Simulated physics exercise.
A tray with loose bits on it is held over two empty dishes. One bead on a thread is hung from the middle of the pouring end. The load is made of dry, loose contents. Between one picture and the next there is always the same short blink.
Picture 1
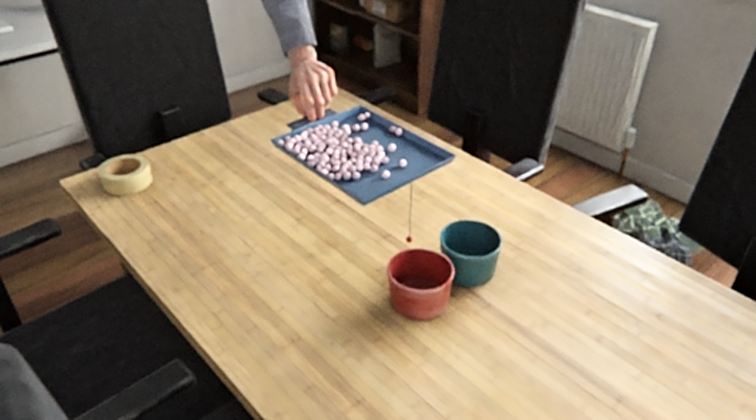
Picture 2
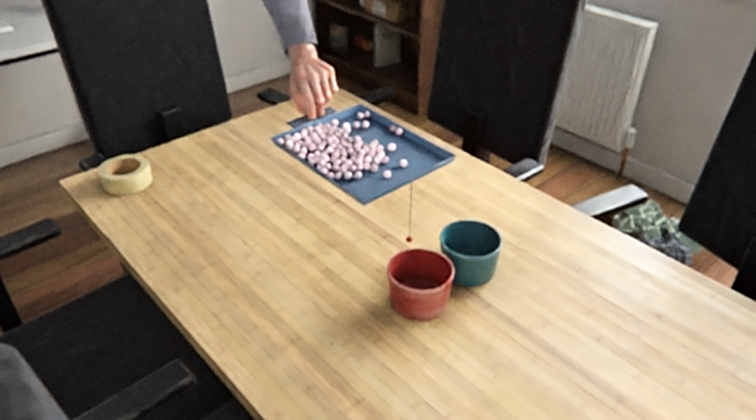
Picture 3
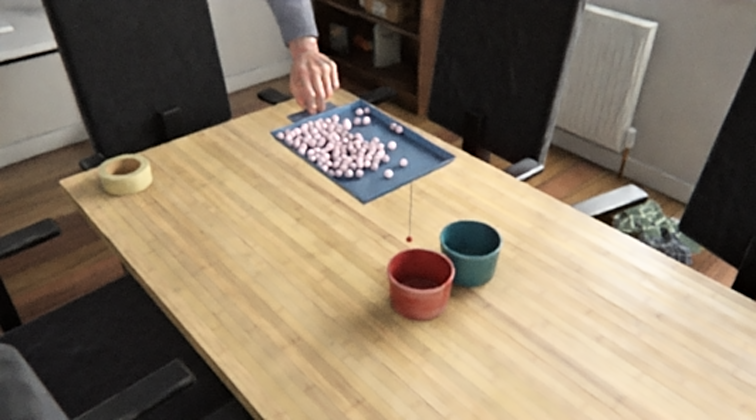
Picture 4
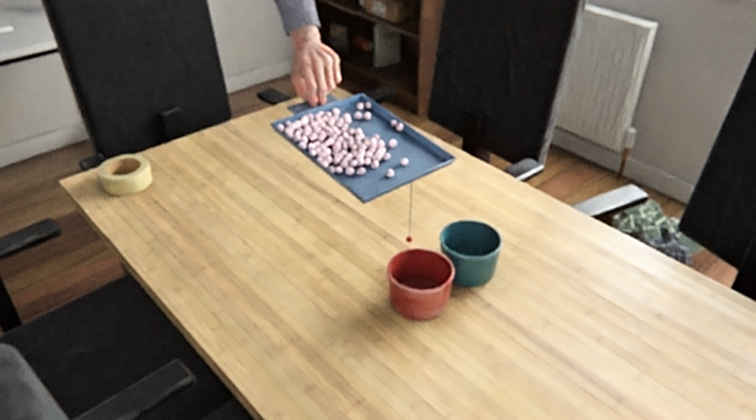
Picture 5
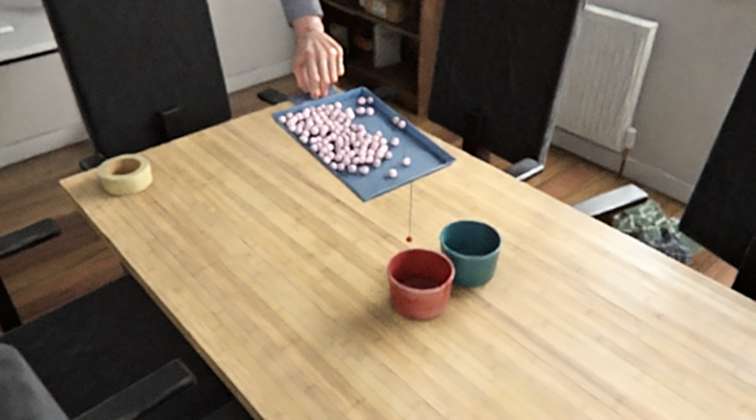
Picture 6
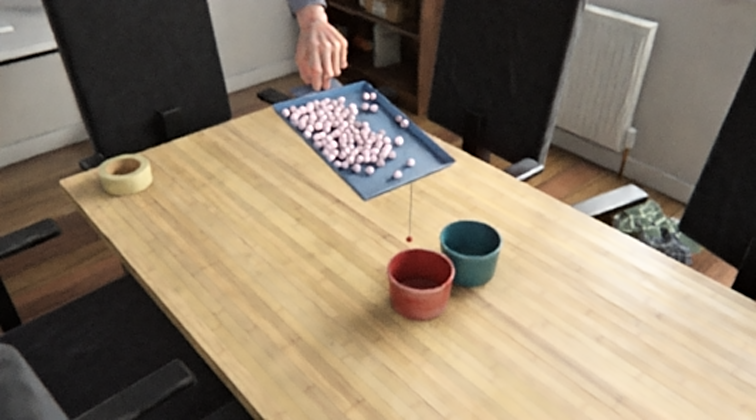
A hand slowly raised the back of a blue tray of small pinkish balls, tilting it toward the red and teal bowls on the wooden table, and the balls shifted slightly across it.
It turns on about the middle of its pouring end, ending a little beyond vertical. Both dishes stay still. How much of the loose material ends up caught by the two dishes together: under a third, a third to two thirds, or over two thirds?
Over two thirds.
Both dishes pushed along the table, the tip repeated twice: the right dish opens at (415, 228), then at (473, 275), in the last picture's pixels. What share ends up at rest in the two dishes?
The first try gives 0 per cent, the second 0 per cent.
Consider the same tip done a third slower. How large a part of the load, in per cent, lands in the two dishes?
About 90 in a hundred.
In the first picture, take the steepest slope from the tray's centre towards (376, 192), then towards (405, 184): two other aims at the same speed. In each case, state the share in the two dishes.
About 20 and 70 per cent.
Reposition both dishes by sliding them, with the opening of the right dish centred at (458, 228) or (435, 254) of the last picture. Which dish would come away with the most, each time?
The first setup gives the one at right, the second setup gives the one at right.
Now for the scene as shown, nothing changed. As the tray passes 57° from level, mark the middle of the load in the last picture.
Load centre: Approx. (436, 180).
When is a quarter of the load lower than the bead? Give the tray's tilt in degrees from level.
Roughly 55°.
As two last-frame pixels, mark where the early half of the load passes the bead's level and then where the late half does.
The leading part at (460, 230), the rest of it at (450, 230).
Soon after the last picture, tray tipped steeply; about half on the tray; a small part in the left dish; about a quarter in the right dish; a stray few outside both; a small part in the air.
A little later, tray tipped right over; about a quarter in the left dish; about two thirds in the right dish; a small part outside both; a small part in the air.
Later still, tray tipped past a quarter turn; about a quarter in the left dish; about two thirds in the right dish; a small part outside both.
By the end, tray tipped past a quarter turn; about a quarter in the left dish; about two thirds in the right dish; a small part outside both.
